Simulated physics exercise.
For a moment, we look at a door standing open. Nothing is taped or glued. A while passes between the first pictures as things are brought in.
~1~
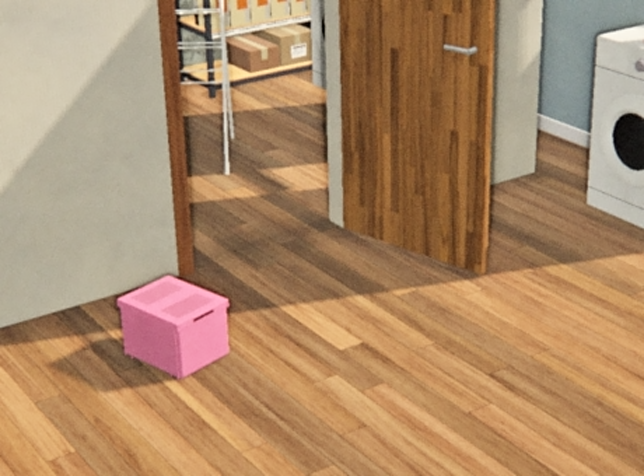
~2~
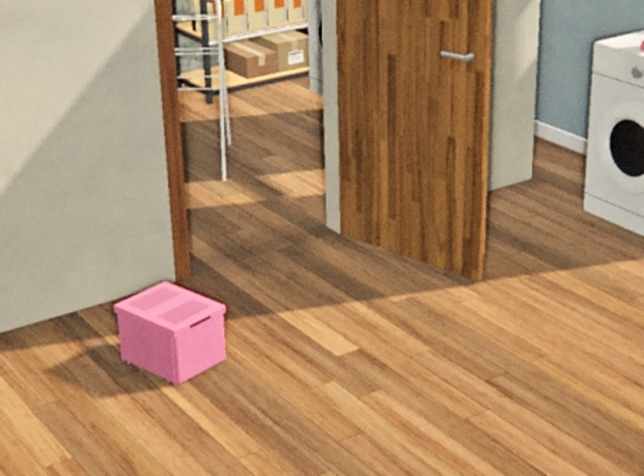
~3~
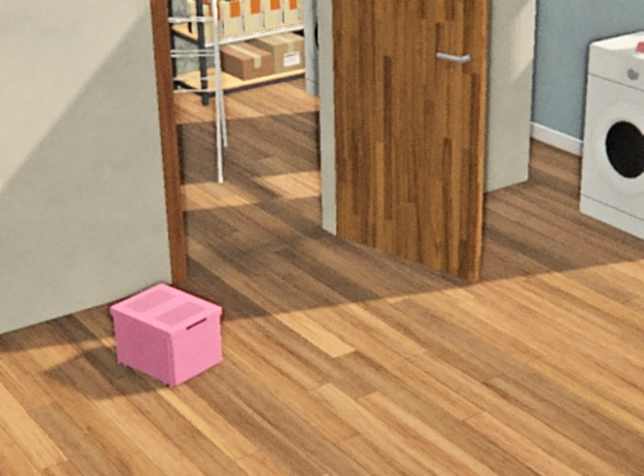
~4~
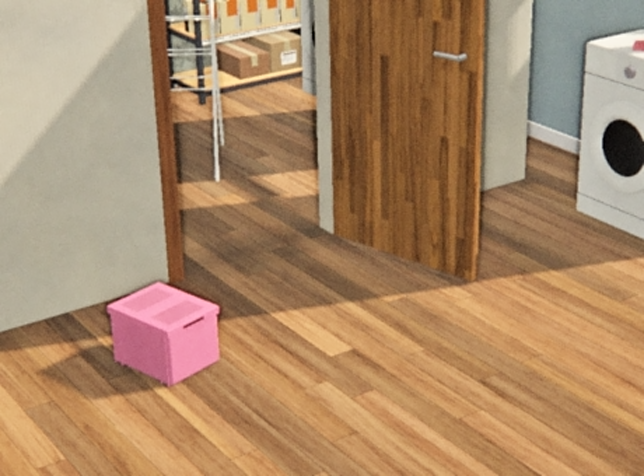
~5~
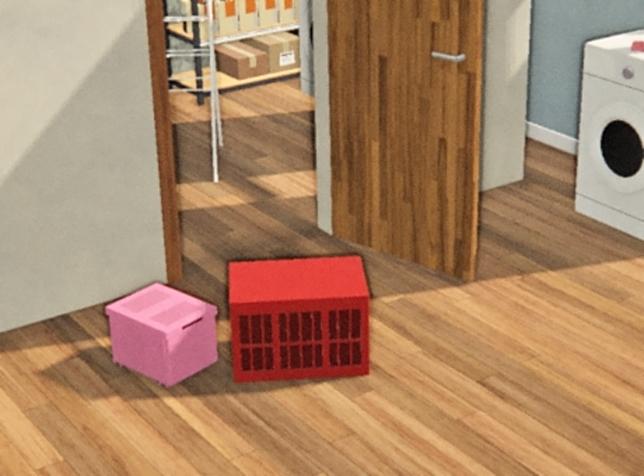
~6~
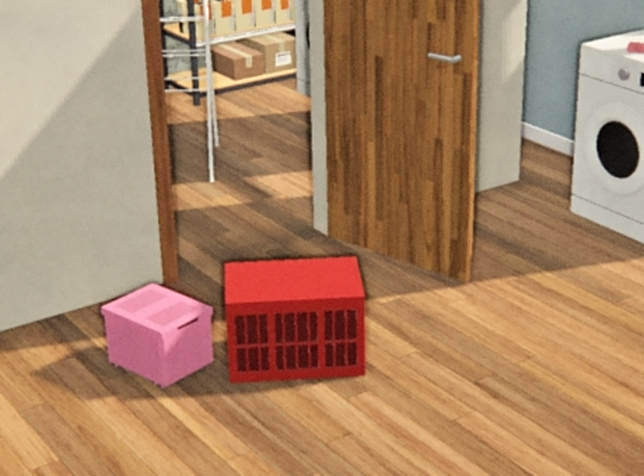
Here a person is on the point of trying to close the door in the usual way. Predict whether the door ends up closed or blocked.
The door's path stays clear.
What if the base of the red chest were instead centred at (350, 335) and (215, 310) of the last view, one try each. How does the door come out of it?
1: Swings home; 2: Stays ajar.
Then, 0.90 s after the last picture, door 83° open.
Then, 1.70 s after the last picture, door 50° open.
Then, 2.40 s after the last picture, door 19° open.
At rest, door 0° open; both in place. Seen from the same camera at the end, red chest near (294, 319).
